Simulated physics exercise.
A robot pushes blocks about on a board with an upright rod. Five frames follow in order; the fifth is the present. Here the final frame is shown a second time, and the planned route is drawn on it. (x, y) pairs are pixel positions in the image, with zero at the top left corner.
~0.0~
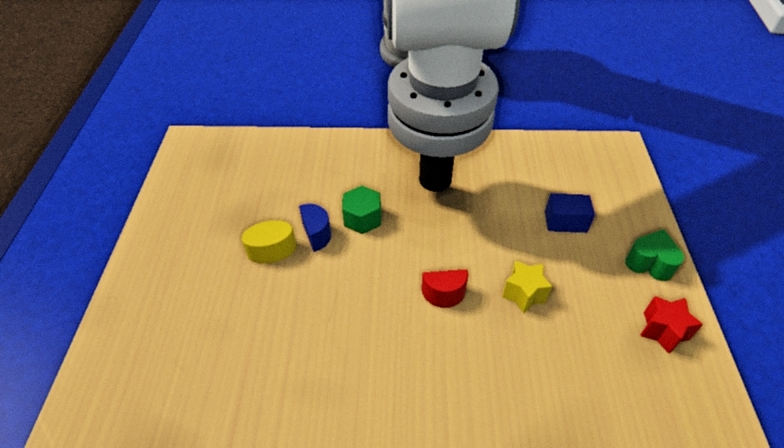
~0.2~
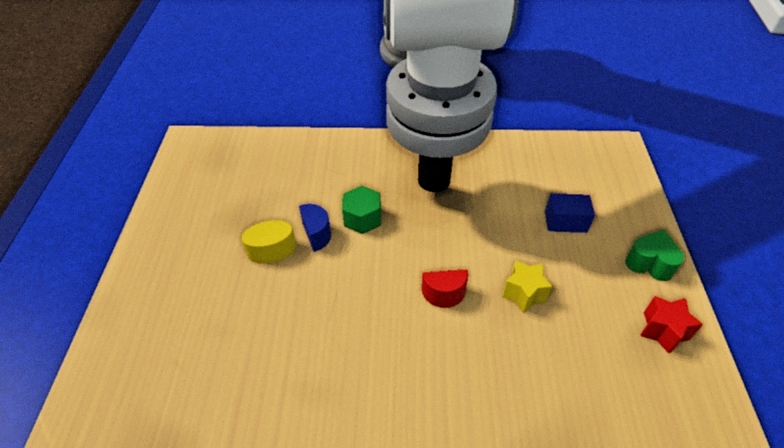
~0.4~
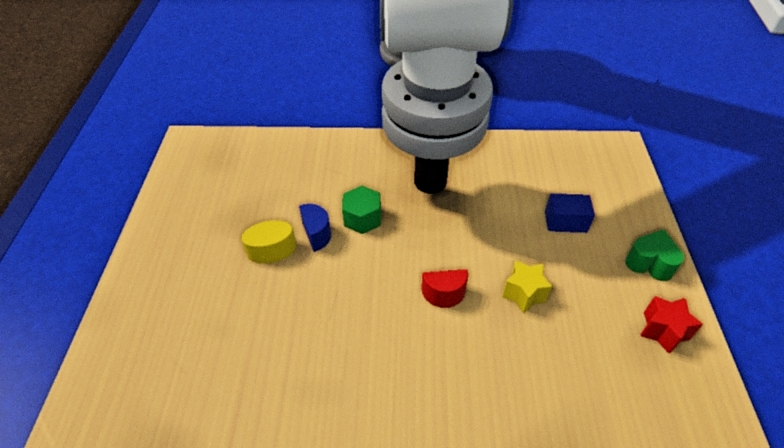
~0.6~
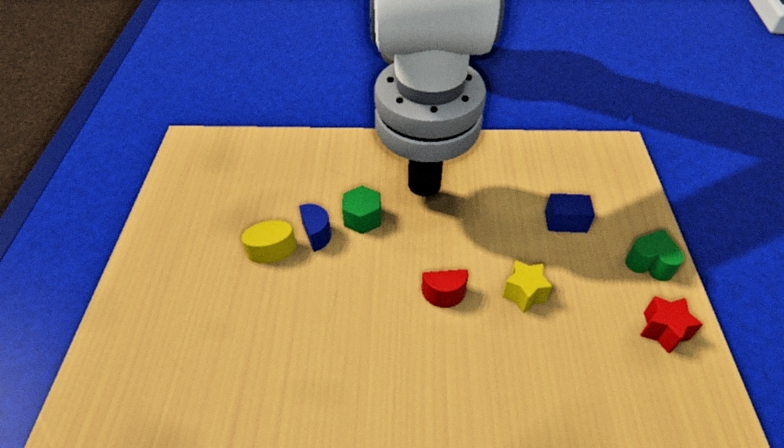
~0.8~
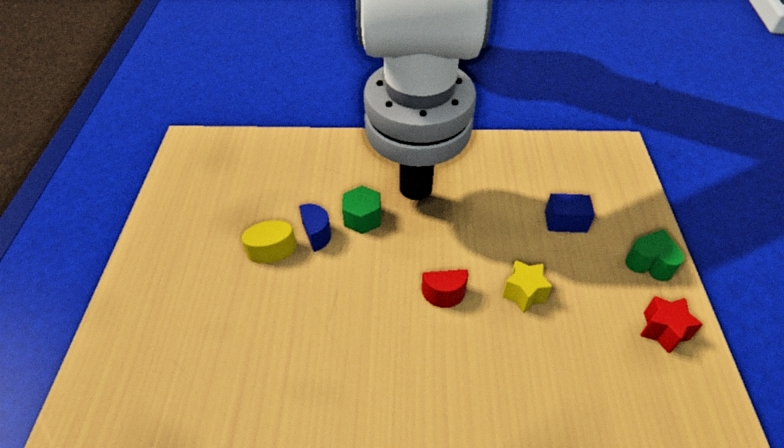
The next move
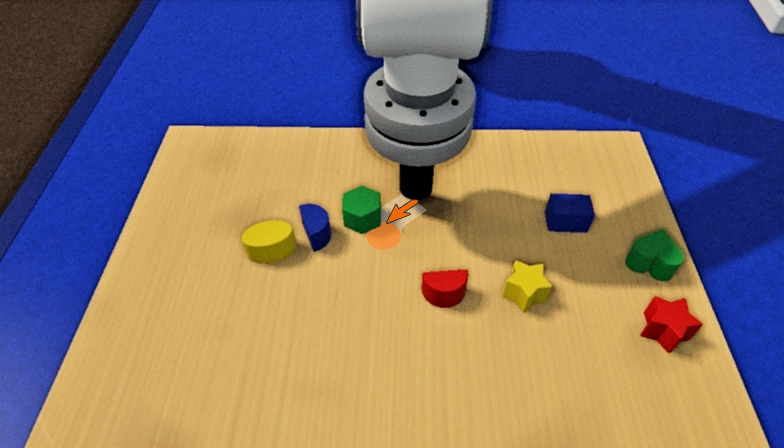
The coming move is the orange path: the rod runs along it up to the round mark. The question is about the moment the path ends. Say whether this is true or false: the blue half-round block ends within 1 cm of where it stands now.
That claim is true.
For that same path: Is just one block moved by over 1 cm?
I believe so.
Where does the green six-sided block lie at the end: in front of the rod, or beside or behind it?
Beside or behind it.
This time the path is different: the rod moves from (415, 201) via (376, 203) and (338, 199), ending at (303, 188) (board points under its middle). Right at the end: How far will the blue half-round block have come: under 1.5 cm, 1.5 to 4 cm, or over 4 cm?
1.5 to 4 cm.
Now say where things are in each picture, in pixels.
In the first picture, rod's lower end at (435, 181); blue half-round block at (314, 216); green six-sided block at (361, 200).
In the second picture, rod at (434, 181); blocks still.
In the third picture, rod at (431, 183); blocks still.
In the fourth picture, rod at (424, 185); blocks still.
In the fifth picture, rod at (416, 189); blue half-round block at (314, 216); green six-sided block at (361, 200).
Drawn move, from (415, 201) over (401, 211) and (388, 221) to (384, 236).
The first path, step by step. Halfway along, rod at (393, 204); green six-sided block at (356, 202).
At the end, rod at (383, 223); blue half-round block still; green six-sided block at (348, 205), turned 15° clockwise.
